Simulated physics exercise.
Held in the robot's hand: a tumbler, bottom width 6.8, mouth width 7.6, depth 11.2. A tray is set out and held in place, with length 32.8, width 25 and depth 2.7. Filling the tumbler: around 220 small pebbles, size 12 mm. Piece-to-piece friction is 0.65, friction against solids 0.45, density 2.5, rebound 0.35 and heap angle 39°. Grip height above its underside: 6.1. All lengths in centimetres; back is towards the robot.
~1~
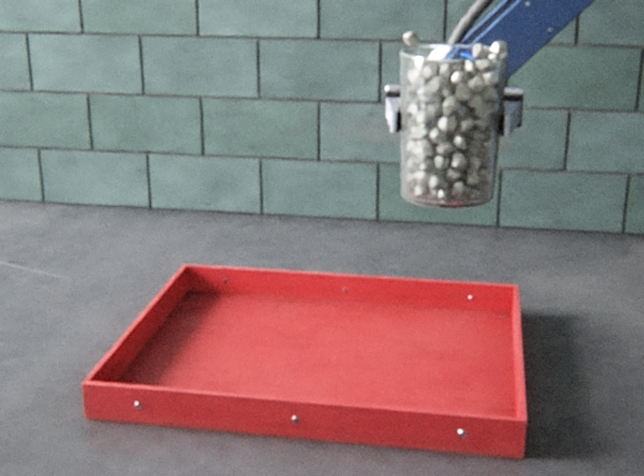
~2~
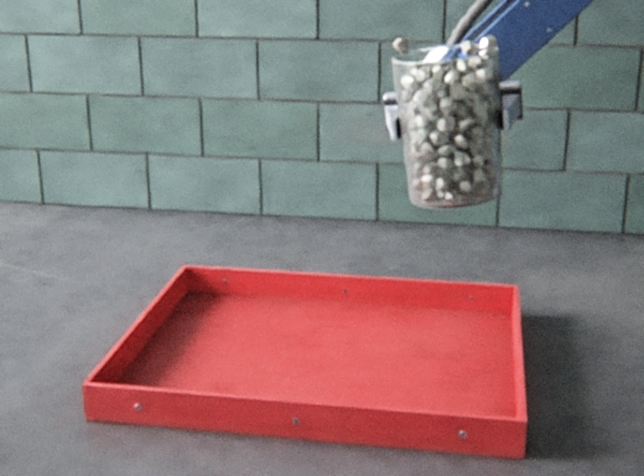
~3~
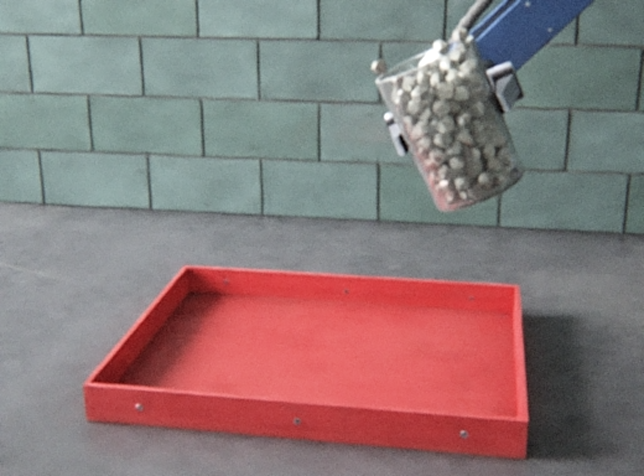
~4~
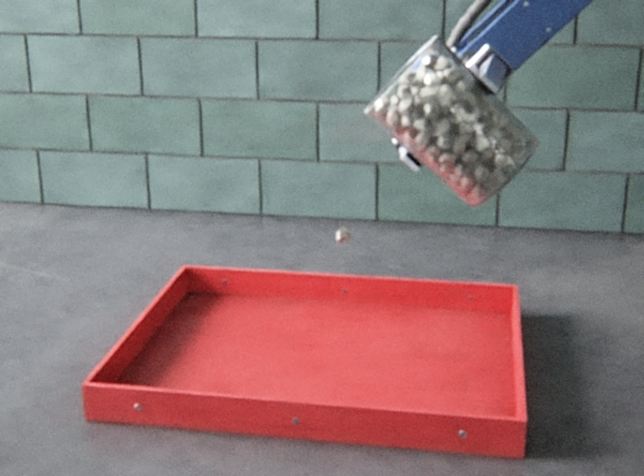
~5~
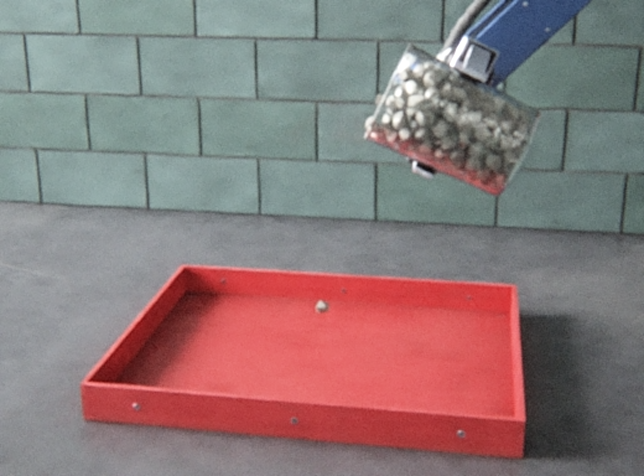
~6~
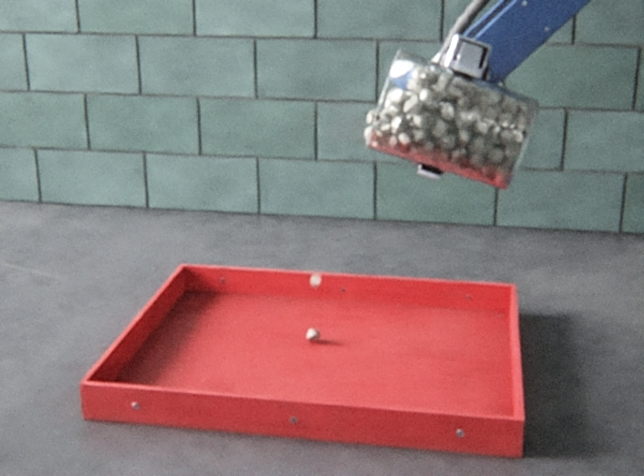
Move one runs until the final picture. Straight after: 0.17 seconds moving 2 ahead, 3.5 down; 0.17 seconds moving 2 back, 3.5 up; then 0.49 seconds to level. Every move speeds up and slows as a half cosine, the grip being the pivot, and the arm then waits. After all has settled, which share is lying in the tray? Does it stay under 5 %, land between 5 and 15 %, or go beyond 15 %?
It stays under 5 %.
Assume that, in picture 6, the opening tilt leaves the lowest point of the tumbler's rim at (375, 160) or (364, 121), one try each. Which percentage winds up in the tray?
Roughly 5 and 0 percent.
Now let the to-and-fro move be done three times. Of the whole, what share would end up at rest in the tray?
In that case, some 0 per cent.
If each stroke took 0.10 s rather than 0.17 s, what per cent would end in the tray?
Estimate: Close to 5 percent.
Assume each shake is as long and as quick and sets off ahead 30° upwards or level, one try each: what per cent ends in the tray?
10 and 10 %.
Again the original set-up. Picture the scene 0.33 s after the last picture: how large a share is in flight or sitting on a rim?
0 %.
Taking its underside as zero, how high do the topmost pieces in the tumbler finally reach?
11.0 cm.
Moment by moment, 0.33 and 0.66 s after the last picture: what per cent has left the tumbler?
First it's 0 percent, and after that 0 percent.
Then, 0.33 s on, tilted 73° forward, highest piece 25 above the table; 222 in the tumbler, 3 in the tray.
Then, 0.66 s on, tilted 19° forward, highest piece 26 above the table; 221 in the tumbler, 4 in the tray.
Then, 1.03 s on, level, highest piece 26 above the table; 221 in the tumbler, 4 in the tray.
Then, 2.08 s on, level, highest piece 26 above the table; 221 in the tumbler, 4 in the tray.
In the end, 221 in the tumbler, 4 in the tray. That is 2 % in the tray.
